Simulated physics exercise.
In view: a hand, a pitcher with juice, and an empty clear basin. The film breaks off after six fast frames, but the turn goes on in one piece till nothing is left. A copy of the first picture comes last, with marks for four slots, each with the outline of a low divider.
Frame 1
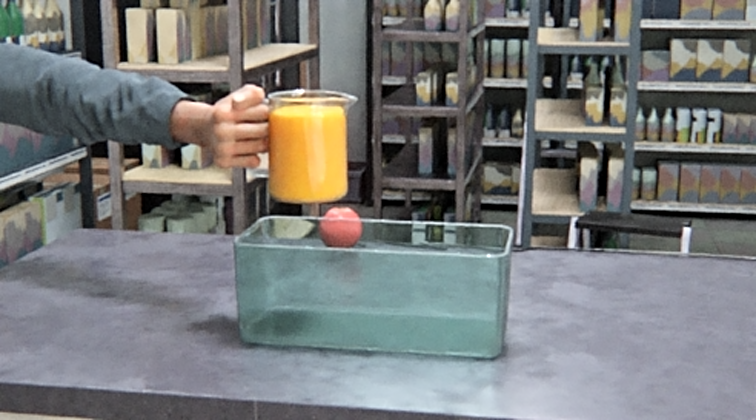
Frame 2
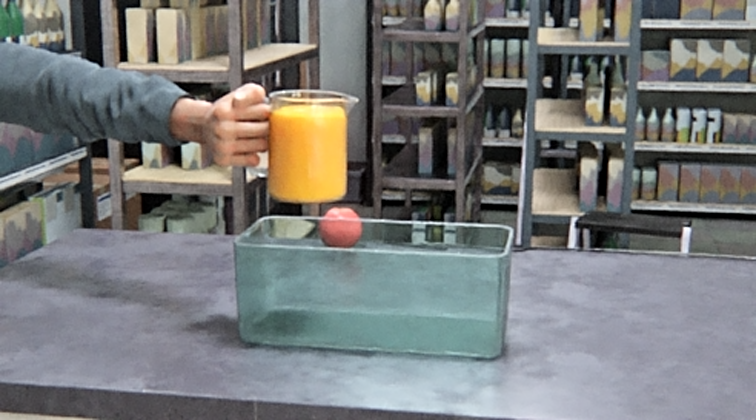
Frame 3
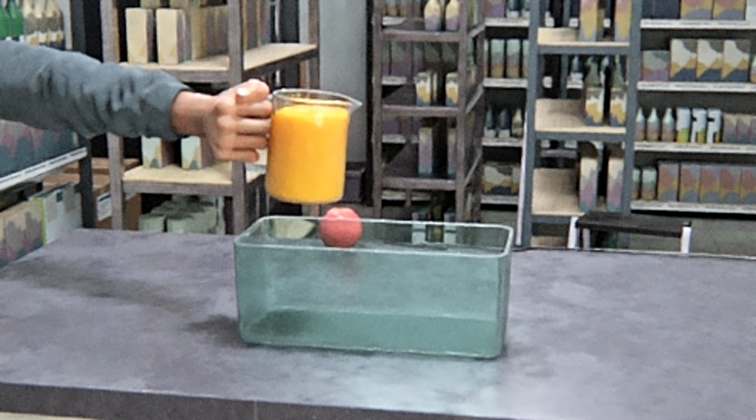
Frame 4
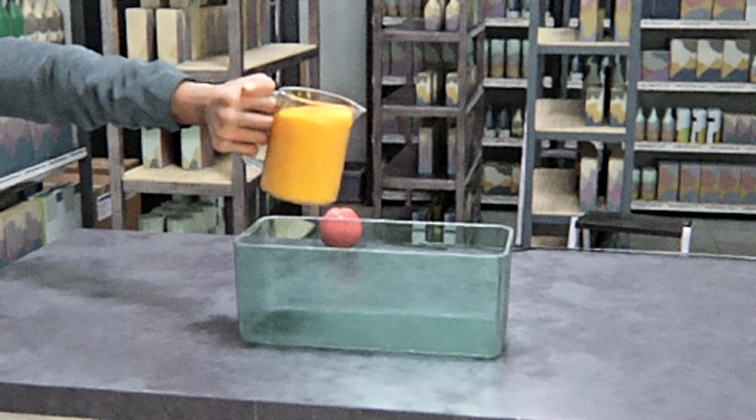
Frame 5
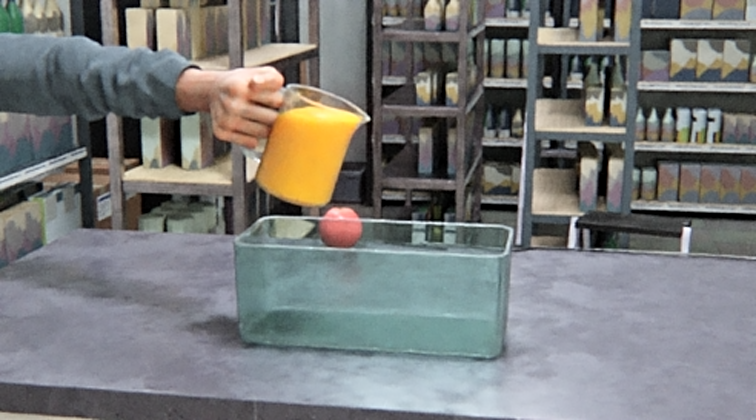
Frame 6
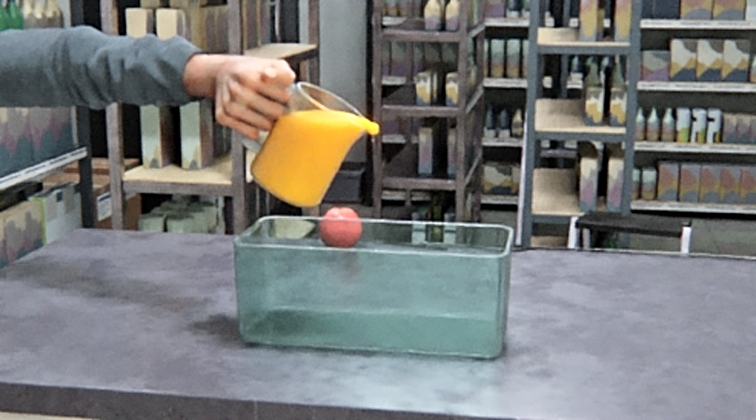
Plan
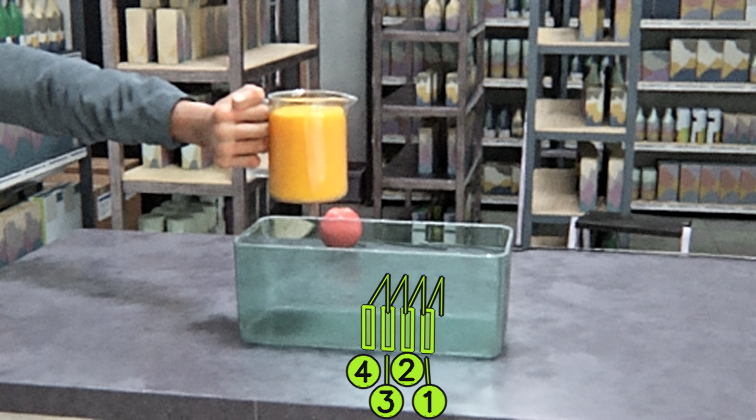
A pitcher of orange juice, gripped by a hand reaching in from the left, is upright above a clear, green-tinted basin on a gray table, near a small reddish ball. The hand then tilts the pitcher steadily to the right, and the juice slants toward the lip until a little pushes just past it.
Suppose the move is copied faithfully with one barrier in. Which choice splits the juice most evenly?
2 is best.
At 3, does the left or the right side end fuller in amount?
The right one.
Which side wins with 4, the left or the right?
The right one.
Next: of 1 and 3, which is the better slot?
It is 3.
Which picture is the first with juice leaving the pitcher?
Picture 6.
On the marked copy, 1 at (426, 358); 2 at (406, 357); 3 at (387, 355); 4 at (367, 354).
Choosing 1, about 89 % ends left of the wall and 10 % right of it.
Choosing 2, about 49 % ends left of the wall and 51 % right of it.
Choosing 3, about 20 % ends left of the wall and 79 % right of it.
Choosing 4, about 3 % ends left of the wall and 96 % right of it.
